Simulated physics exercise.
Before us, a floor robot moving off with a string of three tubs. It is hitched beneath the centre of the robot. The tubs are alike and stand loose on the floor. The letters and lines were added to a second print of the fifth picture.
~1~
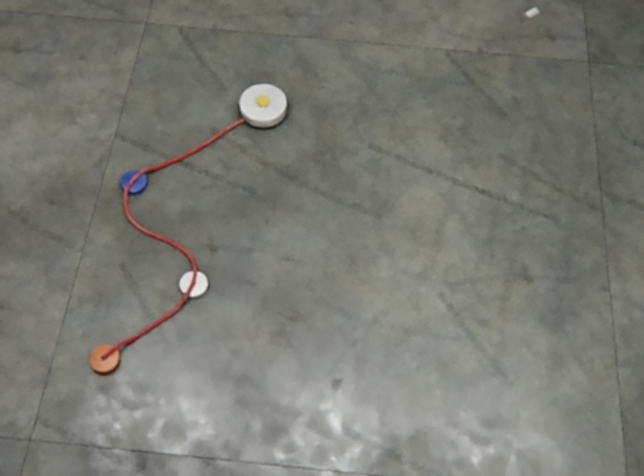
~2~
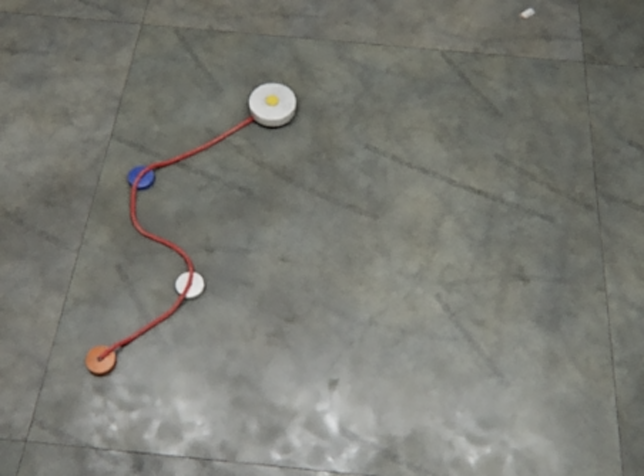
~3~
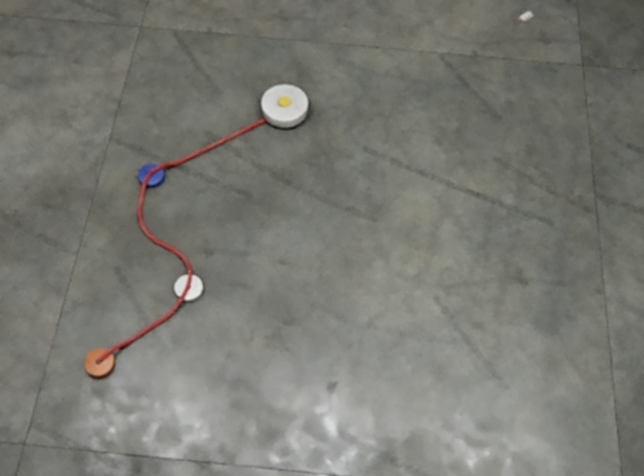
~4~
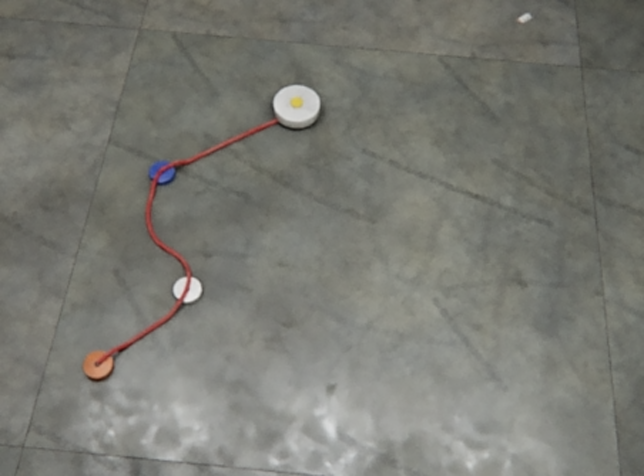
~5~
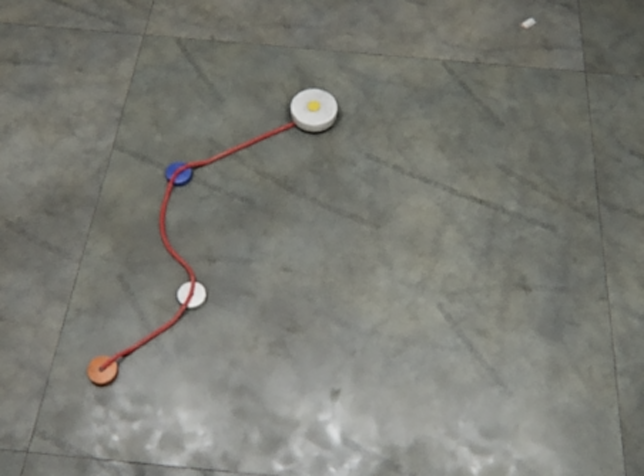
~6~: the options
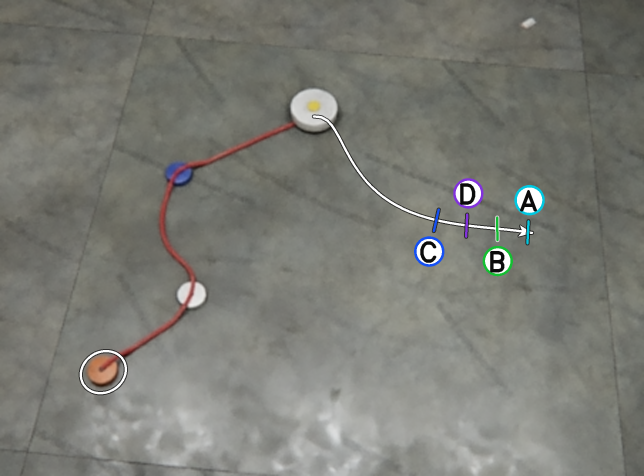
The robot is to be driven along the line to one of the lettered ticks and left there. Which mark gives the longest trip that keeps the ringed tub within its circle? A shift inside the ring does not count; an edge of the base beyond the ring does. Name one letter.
It should halt at B.
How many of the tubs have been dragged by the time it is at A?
By then, three.
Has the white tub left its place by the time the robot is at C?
No.
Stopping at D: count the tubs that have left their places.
One.
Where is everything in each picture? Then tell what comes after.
The first frame shows robot (263, 107); orange tub (105, 359); white tub (194, 284).
The second frame shows robot (273, 106); blue tub (141, 178); orange tub (101, 360).
The third frame shows robot (285, 107); blue tub (151, 175); orange tub (99, 363).
The fourth frame shows robot (297, 108); blue tub (162, 173); orange tub (98, 365).
The fifth frame shows robot (314, 111); blue tub (179, 173); orange tub (102, 370); white tub (192, 295).
On the marked copy, A at (528, 232); B at (497, 229); C at (436, 220); D at (467, 225); the ring at (103, 372); the route from (314, 116) via (397, 205) to (532, 233).
With B. Early on, robot (358, 165); orange tub (102, 370); white tub (192, 295); blue tub (203, 169).
Further on, robot (424, 212); orange tub (102, 370); white tub (192, 295); blue tub (268, 187).
At the end, robot (499, 224); orange tub (104, 369); white tub (195, 294); blue tub (338, 232); the ringed tub at the far end is still in its ring.
As for the rest, A drags the last tub to (120, 356); C is safe but short; D is safe but short.
